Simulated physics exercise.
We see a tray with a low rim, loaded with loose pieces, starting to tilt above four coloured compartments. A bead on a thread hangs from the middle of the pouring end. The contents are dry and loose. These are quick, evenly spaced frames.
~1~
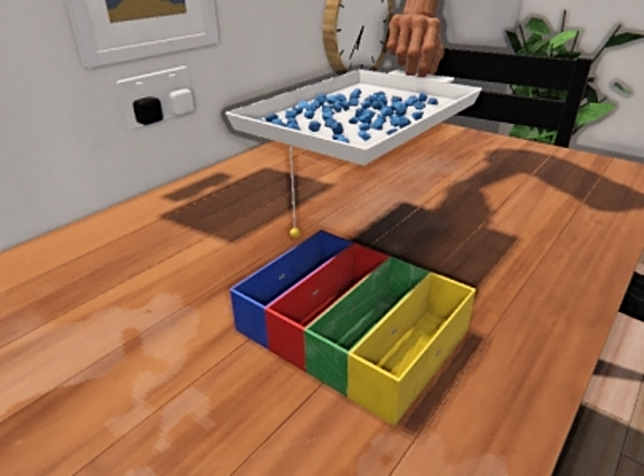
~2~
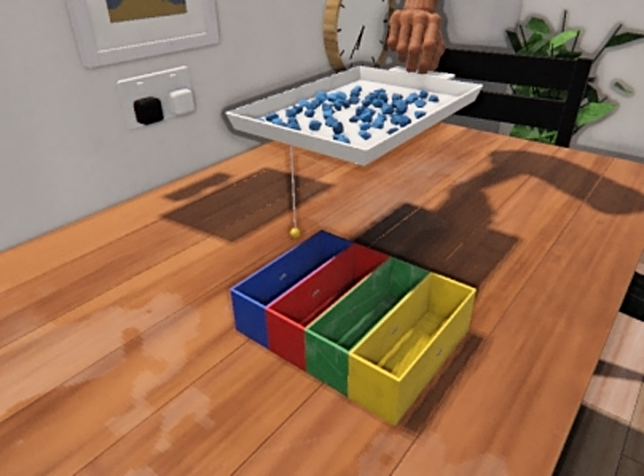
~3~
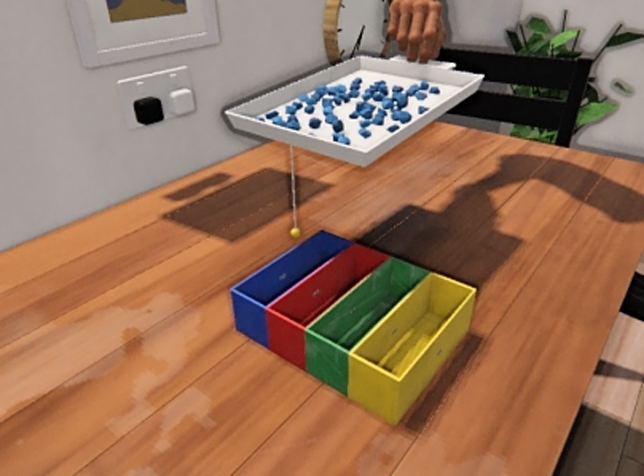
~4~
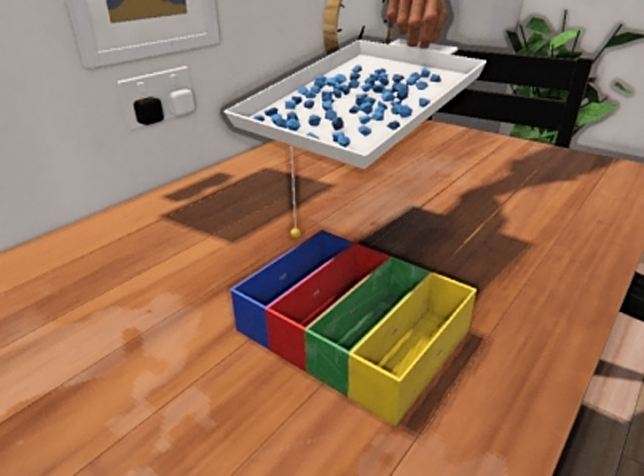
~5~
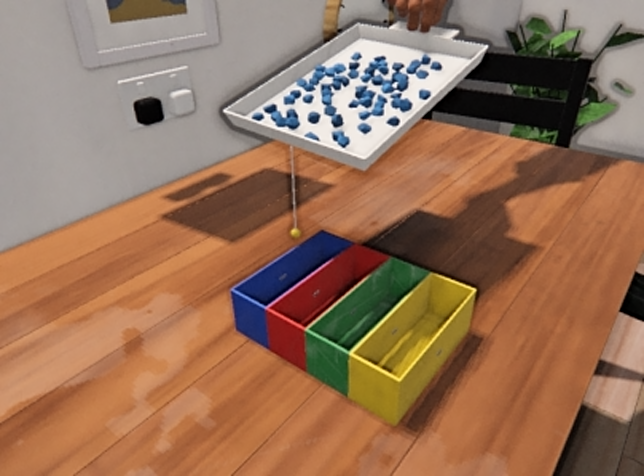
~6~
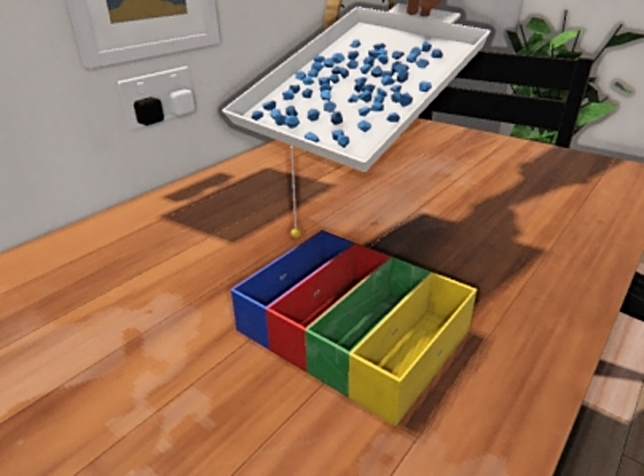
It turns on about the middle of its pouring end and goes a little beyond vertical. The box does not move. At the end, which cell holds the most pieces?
The red cell gets the most.
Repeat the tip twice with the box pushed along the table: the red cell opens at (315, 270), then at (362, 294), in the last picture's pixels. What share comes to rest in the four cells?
About 90 and 70 per cent.
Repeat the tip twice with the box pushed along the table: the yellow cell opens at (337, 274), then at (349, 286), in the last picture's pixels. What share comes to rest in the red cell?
The first gives 10 %, the second 10 %.
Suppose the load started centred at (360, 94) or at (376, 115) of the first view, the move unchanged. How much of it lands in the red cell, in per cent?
Near 40 % and 60 %.
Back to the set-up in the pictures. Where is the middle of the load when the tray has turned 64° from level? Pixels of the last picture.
At about (324, 138).
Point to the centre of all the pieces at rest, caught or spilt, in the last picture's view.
Near (318, 320).
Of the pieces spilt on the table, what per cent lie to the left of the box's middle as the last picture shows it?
Some 100 per cent.
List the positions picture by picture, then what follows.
The first picture shows corners of the pouring end (233, 112) and (364, 146), level; middle of the load (361, 113), aquarium stones; bead on its thread (295, 233); blue cell (250, 315); red cell (286, 336); green cell (327, 359); yellow cell (373, 385).
The second picture shows corners of the pouring end (233, 112) and (365, 146), level; middle of the load (361, 111).
The third picture shows corners of the pouring end (233, 111) and (364, 148), tipped barely, lowest at the right corner; middle of the load (361, 106).
The fourth picture shows corners of the pouring end (232, 110) and (364, 151), tipped a little, lowest at the right corner; middle of the load (361, 99).
The fifth picture shows corners of the pouring end (231, 110) and (363, 154), tipped a little, lowest at the right corner; middle of the load (360, 92).
The sixth picture shows corners of the pouring end (230, 109) and (363, 156), tipped clearly, lowest at the right corner; middle of the load (360, 86); blue cell (251, 316); red cell (287, 336); green cell (328, 359); yellow cell (374, 385).
Just after the last frame, tray tipped steeply; almost all on the tray; just a few falling or outside the box.
A moment on, tray tipped past a quarter turn; roughly a quarter on the tray; roughly a quarter in the red cell; about a tenth in the green cell; about a tenth in the blue cell; roughly a quarter falling or outside the box.
Further on, tray tipped past a quarter turn; roughly half in the red cell; roughly a quarter in the blue cell; about a tenth in the green cell; about a tenth falling or outside the box.
When it is over, tray tipped past a quarter turn; roughly half in the red cell; roughly a quarter in the blue cell; about a tenth in the green cell; not one in the yellow cell; about a tenth outside the box.
